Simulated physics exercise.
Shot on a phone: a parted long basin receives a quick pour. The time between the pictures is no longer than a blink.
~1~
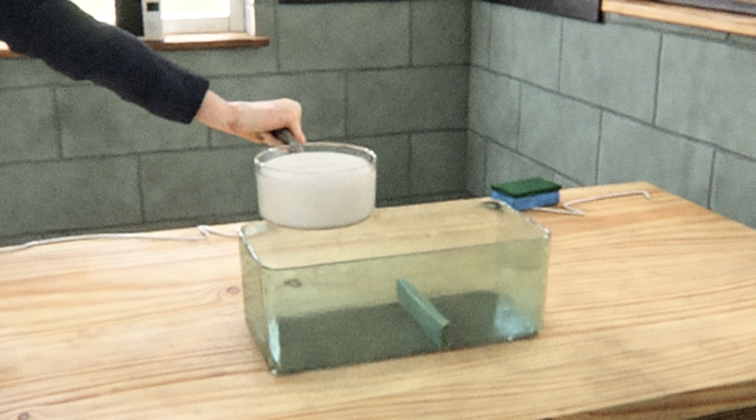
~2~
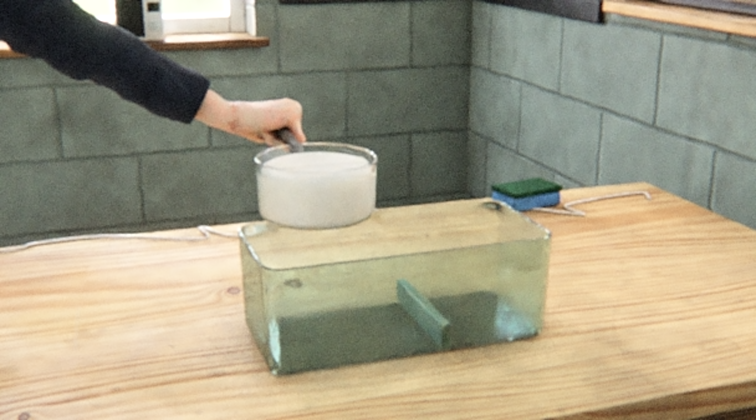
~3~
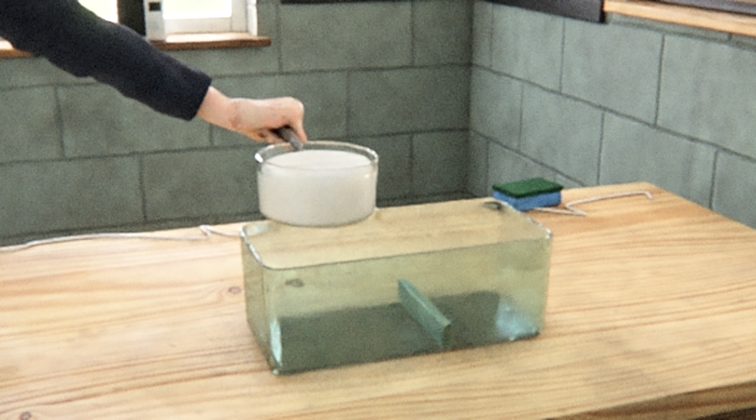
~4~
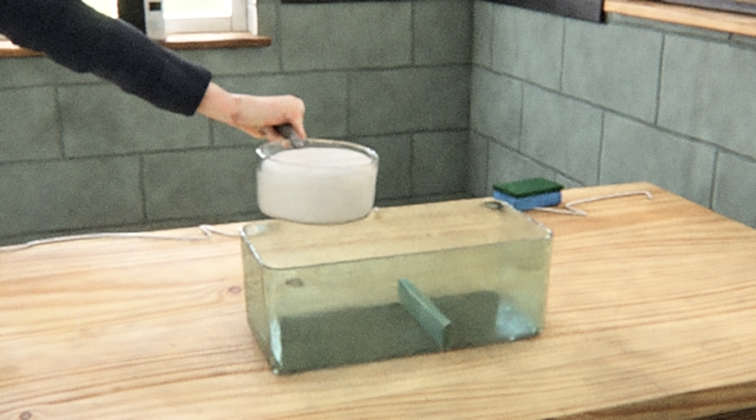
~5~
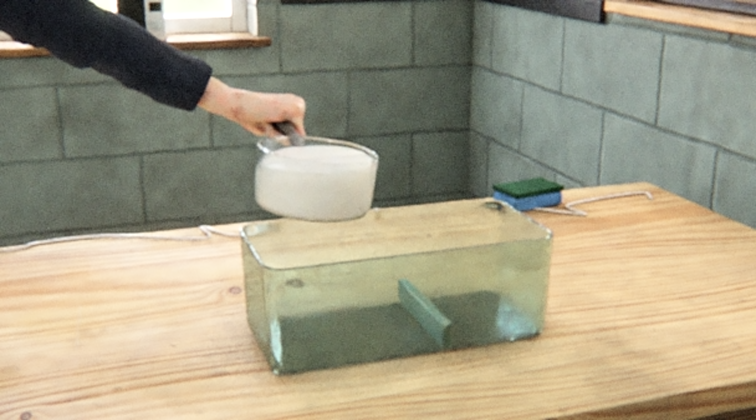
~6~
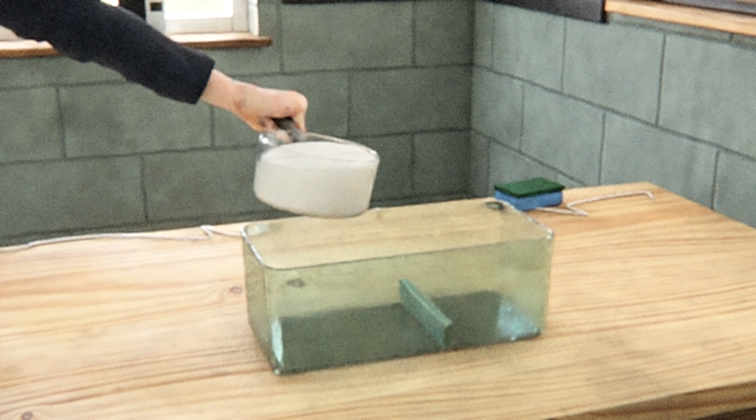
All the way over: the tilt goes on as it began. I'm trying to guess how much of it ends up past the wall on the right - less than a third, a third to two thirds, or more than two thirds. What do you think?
I'd say more than two thirds.
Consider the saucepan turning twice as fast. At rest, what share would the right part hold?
It comes to around 60 per cent.
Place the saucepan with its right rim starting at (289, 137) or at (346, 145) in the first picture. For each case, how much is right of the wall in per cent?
About 10 and 65 per cent.
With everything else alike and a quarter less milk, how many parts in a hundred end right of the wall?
Near 90 %.
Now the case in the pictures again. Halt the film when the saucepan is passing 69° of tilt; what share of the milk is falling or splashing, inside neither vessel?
Estimated: 35 per cent or thereabouts.
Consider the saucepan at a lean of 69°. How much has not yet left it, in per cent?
It keeps around 50 per cent at that angle.
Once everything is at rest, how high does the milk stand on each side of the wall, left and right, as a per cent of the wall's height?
Once still, it is 10 % on the left and 100 % on the right.
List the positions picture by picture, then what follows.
In the first picture, it leans 0°; its right rim is at (372, 154); the milk meets the walls at (259, 170) and (369, 161); the long basin's rim runs from (250, 249) to (524, 218); the wall's top is at (421, 301).
In the second picture, it leans 0°; its right rim is at (373, 155); the milk meets the walls at (259, 170) and (369, 161).
In the third picture, it leans 2°; its right rim is at (374, 155); the milk meets the walls at (260, 169) and (370, 159).
In the fourth picture, it leans 4°; its right rim is at (374, 154); the milk meets the walls at (260, 166) and (370, 157).
In the fifth picture, it leans 8°; its right rim is at (374, 155); the milk meets the walls at (260, 163) and (370, 154).
In the sixth picture, it leans 12°; its right rim is at (375, 155); the milk meets the walls at (259, 159) and (371, 151).
A moment on, the saucepan is tipped part way and 50 per cent is still to pour, 5 is left of the wall and 12 right of it.
Next, the saucepan is tipped right over and 5 per cent is still to pour, 10 is left of the wall and 76 right of it.
Then the saucepan is tipped right over and 0 per cent is still to pour, 14 is left of the wall and 86 right of it.
Later the saucepan is tipped right over and 0 per cent is still to pour, 15 is left of the wall and 85 right of it.
At rest 15 per cent lies left of the wall, 84 right of it and 1 outside.
